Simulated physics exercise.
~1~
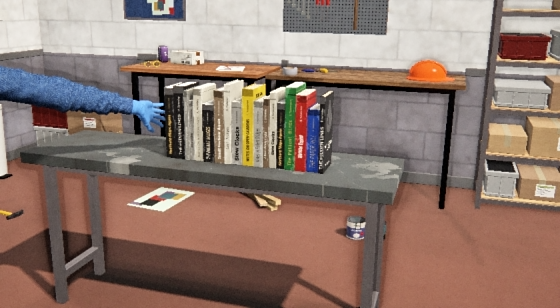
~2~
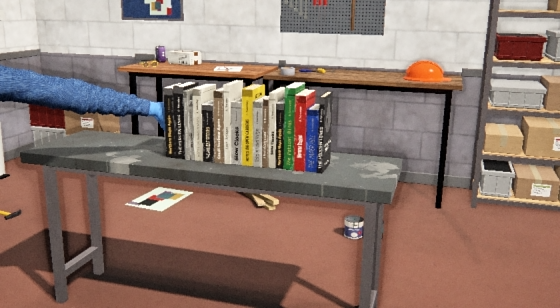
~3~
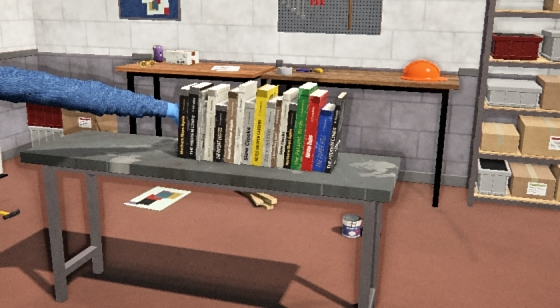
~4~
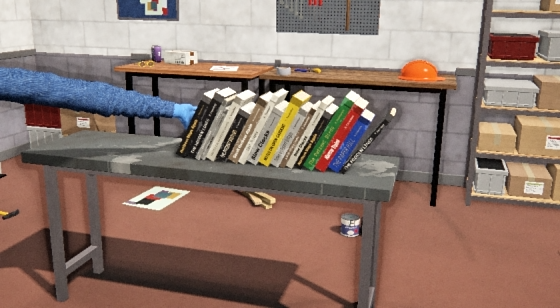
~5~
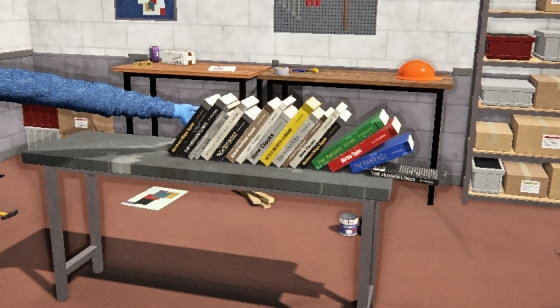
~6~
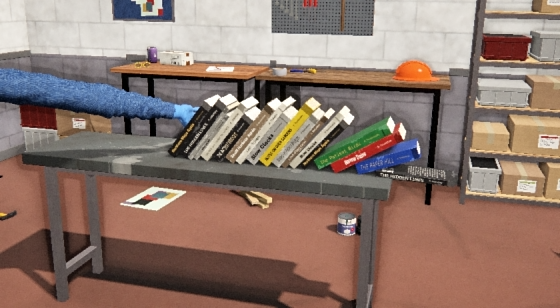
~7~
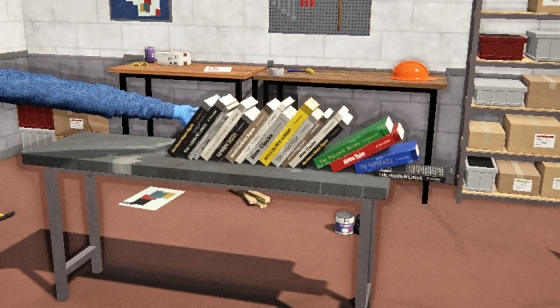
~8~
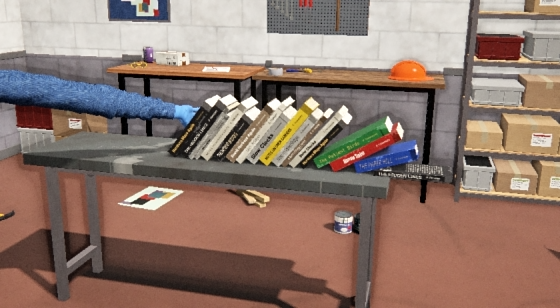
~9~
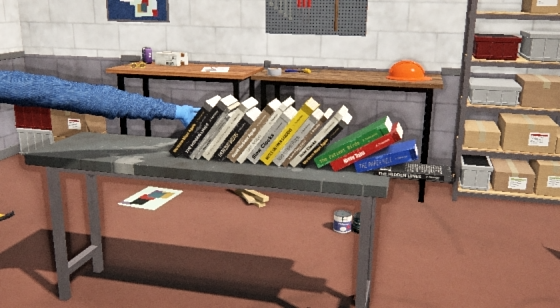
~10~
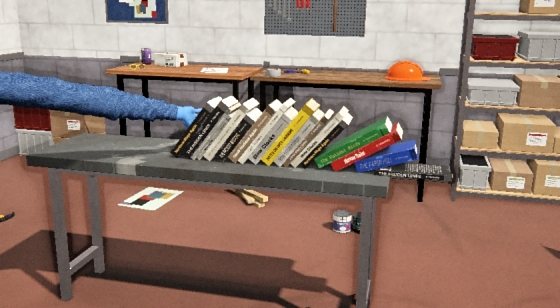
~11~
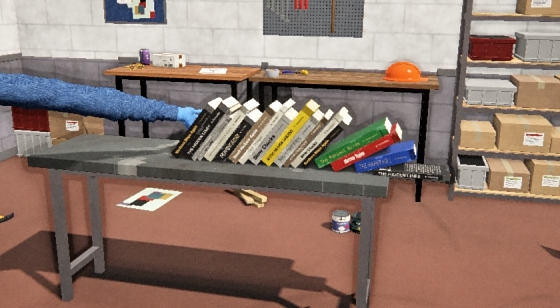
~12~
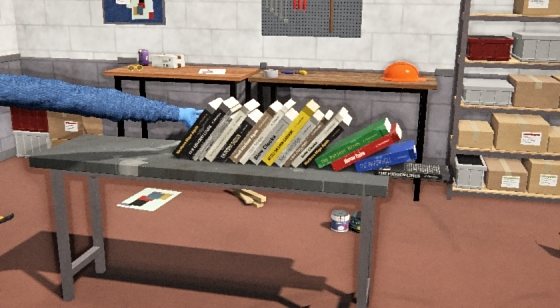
In a workshop, a blue-sleeved arm reached in from the left and pushed a row of upright books along a gray table, tipping them rightward like dominoes until they rested in a slanted heap, the last ones nearly flat at the table's right end.
